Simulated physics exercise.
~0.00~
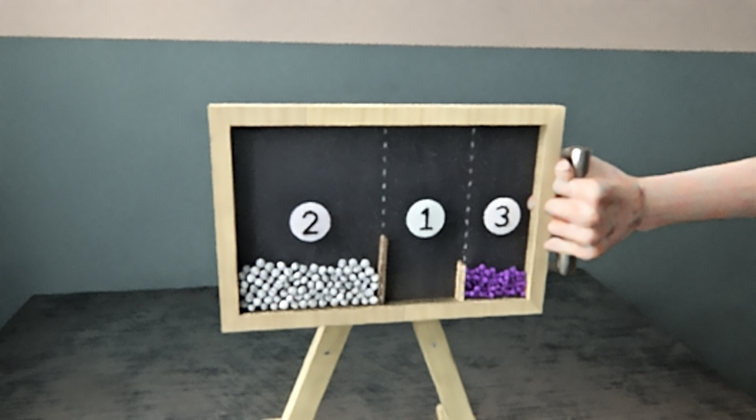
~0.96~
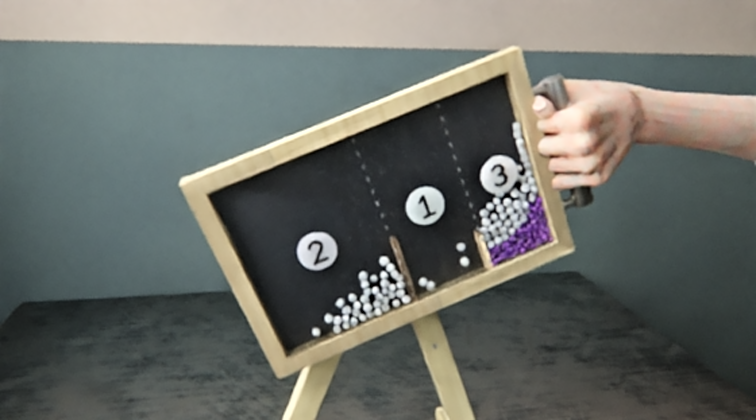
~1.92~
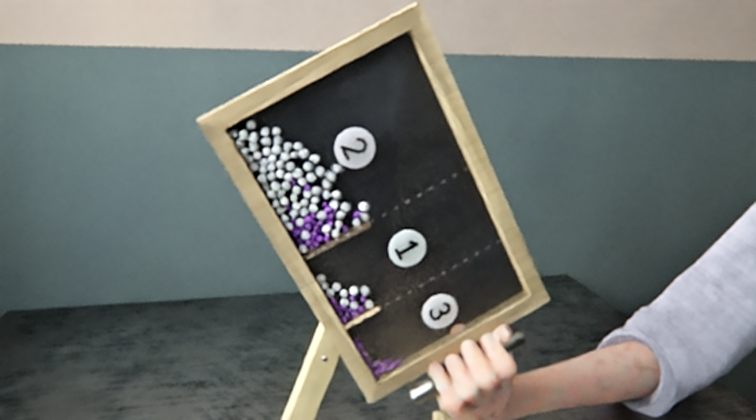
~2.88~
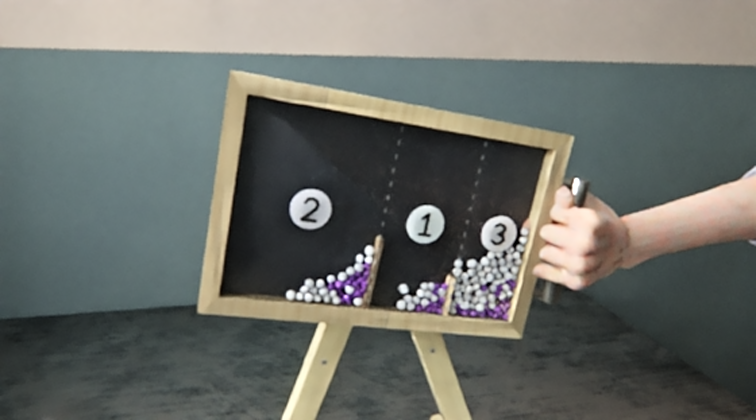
At the start, a hand grips the handle of a level, wood-framed case on a stand, with white beads in the wide left section marked two and smaller purple ones in the right section marked three. Later the case tilts with its right side raised, and many white beads now lie over the purple ones. The hand then brings the right side far down, clockwise, and the mixed beads lie along the lower edge, mostly behind section two's divider. Finally it swings back to a slight clockwise tilt, with the biggest share in section three.
